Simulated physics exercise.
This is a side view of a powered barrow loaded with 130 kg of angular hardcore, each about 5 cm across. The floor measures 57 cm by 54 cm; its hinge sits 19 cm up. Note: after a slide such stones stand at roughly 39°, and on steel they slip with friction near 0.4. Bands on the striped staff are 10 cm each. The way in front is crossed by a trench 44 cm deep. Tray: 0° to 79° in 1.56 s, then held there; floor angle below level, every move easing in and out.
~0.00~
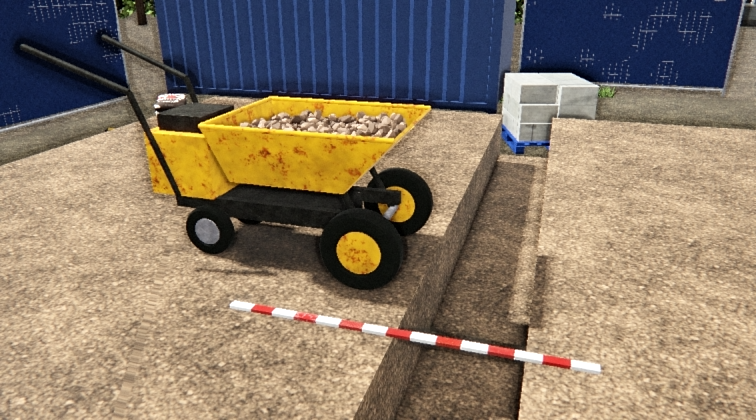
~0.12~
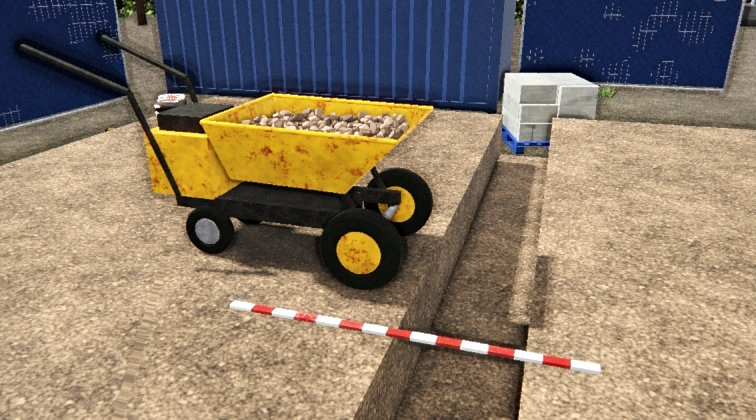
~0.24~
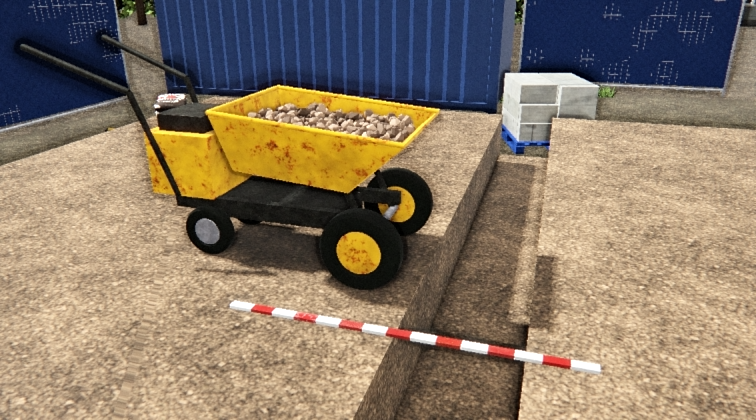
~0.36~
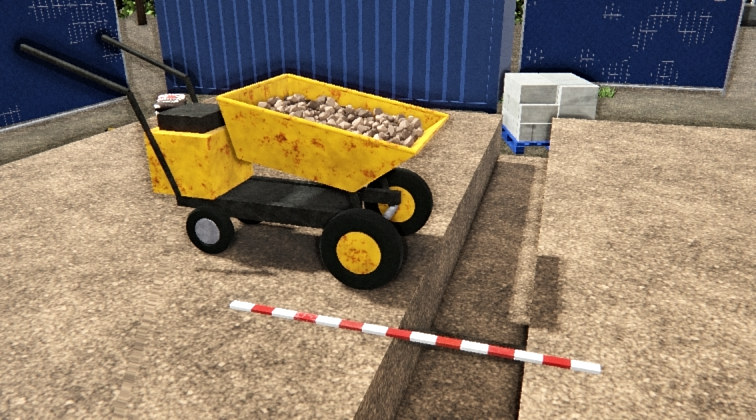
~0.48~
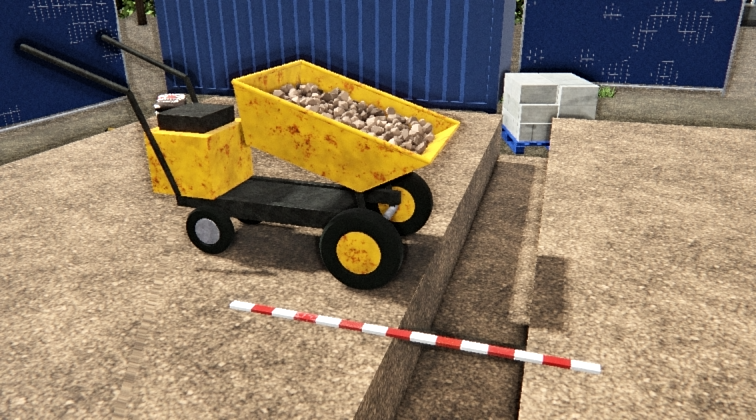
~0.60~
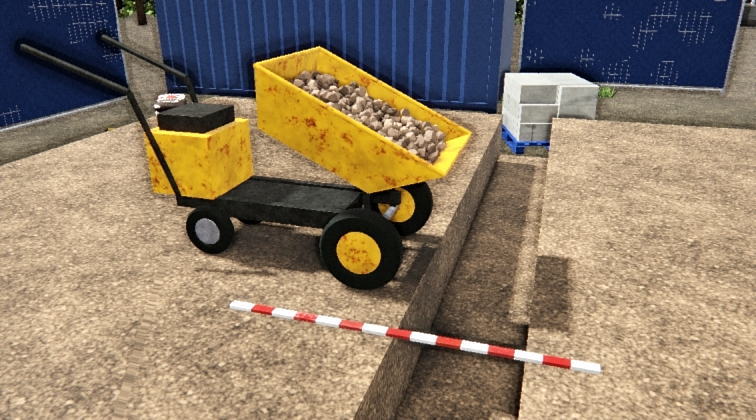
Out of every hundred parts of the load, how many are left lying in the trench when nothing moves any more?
Around 75 in every hundred.
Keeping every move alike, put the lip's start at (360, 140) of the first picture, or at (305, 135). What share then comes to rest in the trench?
About 100 and 100 per cent.
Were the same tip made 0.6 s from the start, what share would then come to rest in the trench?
It'd be some 40 per cent.
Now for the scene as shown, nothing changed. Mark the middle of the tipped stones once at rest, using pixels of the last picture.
Their middle lands near (509, 339).
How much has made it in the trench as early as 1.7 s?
I'd say near 50 per cent at that time.
After 1.2 s the floor is at 67°; 99 % in the tray, 1 % in the trench; the foremost stones are at (507, 251).
After 1.7 s the floor is at 79°; 30 % in the tray, 49 % in the trench, 21 % past the trench; the foremost stones are at (620, 282).
After 2.0 s the floor is at 79°; 5 % in the tray, 69 % in the trench, 27 % past the trench; the foremost stones are at (684, 300).
After 4.0 s the floor is at 79°; 0 % in the tray, 75 % in the trench, 25 % past the trench; the foremost stones are at (689, 300).
